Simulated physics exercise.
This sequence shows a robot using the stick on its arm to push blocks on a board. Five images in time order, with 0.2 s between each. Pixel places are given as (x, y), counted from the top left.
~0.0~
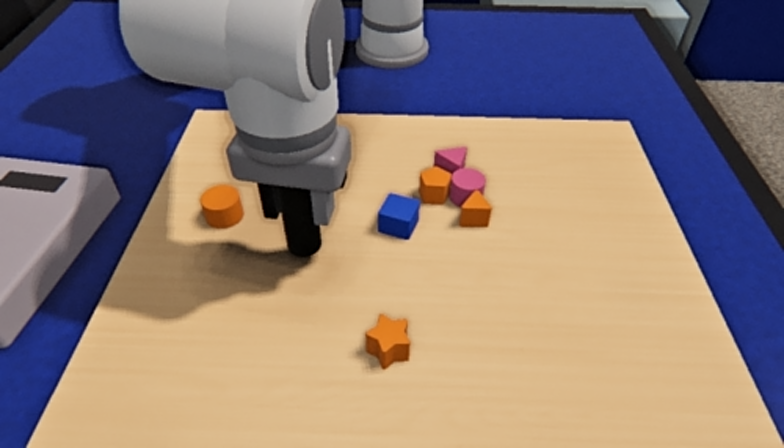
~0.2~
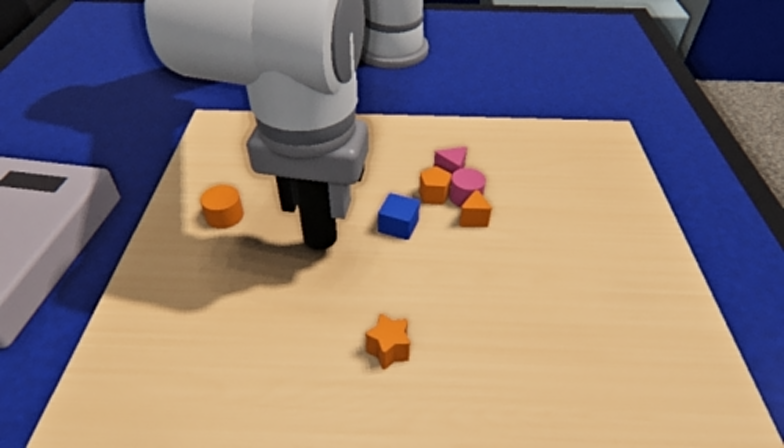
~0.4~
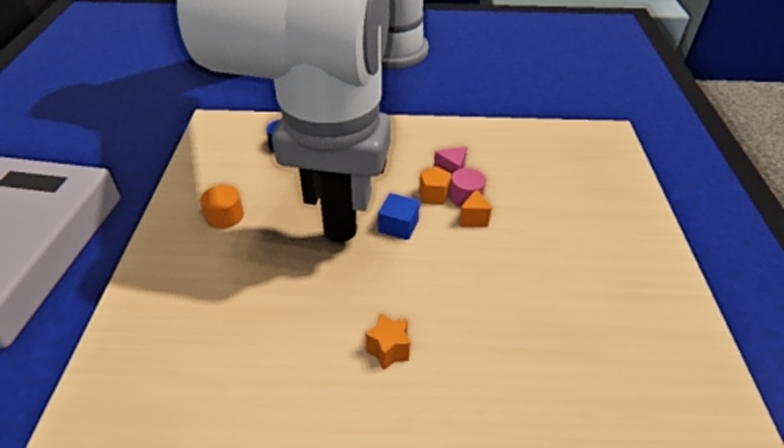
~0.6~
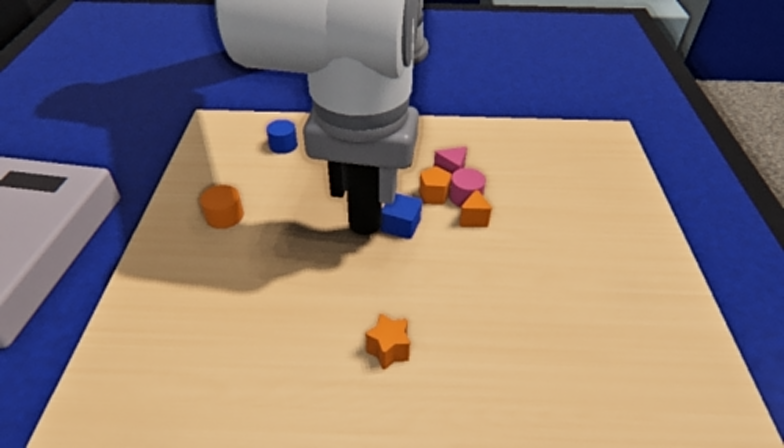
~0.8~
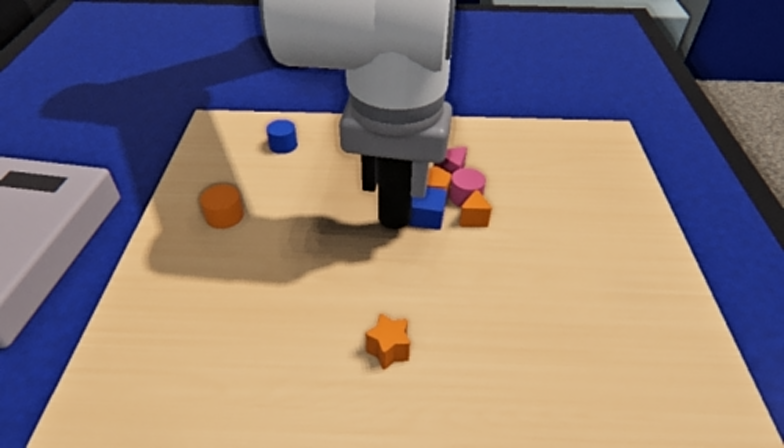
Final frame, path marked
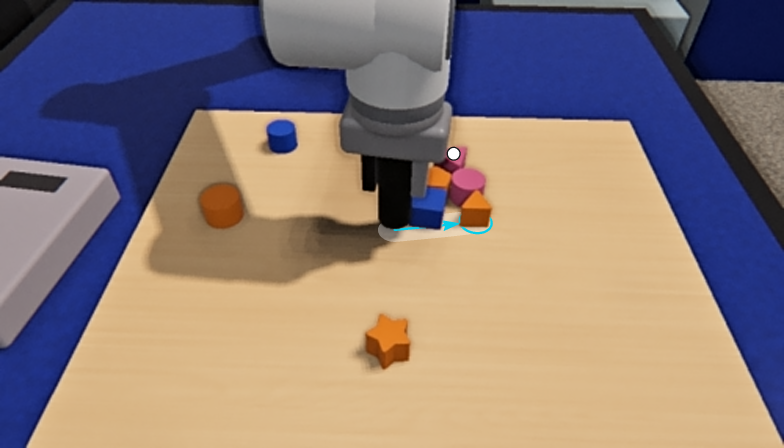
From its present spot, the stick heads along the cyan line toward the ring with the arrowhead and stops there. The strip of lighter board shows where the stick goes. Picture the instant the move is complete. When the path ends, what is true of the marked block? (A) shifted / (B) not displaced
Option B.
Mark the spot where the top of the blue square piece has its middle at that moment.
Around (480, 181).
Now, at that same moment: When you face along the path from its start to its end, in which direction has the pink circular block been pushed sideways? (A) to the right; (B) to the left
Letter B.
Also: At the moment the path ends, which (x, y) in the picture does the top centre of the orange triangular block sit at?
I'd expect the centre of its top face to be at (505, 203).
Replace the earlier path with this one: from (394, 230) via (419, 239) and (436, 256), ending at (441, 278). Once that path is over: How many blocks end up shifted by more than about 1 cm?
Total: One.
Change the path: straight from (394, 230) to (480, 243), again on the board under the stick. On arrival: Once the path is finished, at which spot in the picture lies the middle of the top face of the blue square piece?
It will end up at (461, 197).
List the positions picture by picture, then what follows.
Stick tip at (305, 245); block tops, blue square piece at (399, 206); pink triangular block at (454, 154); pink circular block at (469, 178); orange triangular block at (477, 201), in the first picture.
Stick at (320, 238); blocks unchanged, in the second picture.
Stick at (340, 231); blocks unchanged, in the third picture.
Stick at (365, 224); blue square piece at (402, 206), in the fourth picture.
Stick at (395, 218); blue square piece at (428, 198); pink triangular block at (454, 154); pink circular block at (469, 178); orange triangular block at (477, 201), in the fifth picture.
Path on the board, from (394, 230) to (476, 222); the dot is on the pink triangular block.
The first path, step by step. Halfway along, stick at (437, 214); blue square piece at (457, 190), turned 55° anticlockwise; pink circular block at (475, 172); orange triangular block at (481, 202).
At the end, stick at (478, 210); blue square piece at (480, 181), turned 100° anticlockwise; pink triangular block in place; pink circular block at (484, 160); orange triangular block at (505, 203), turned 20° anticlockwise.
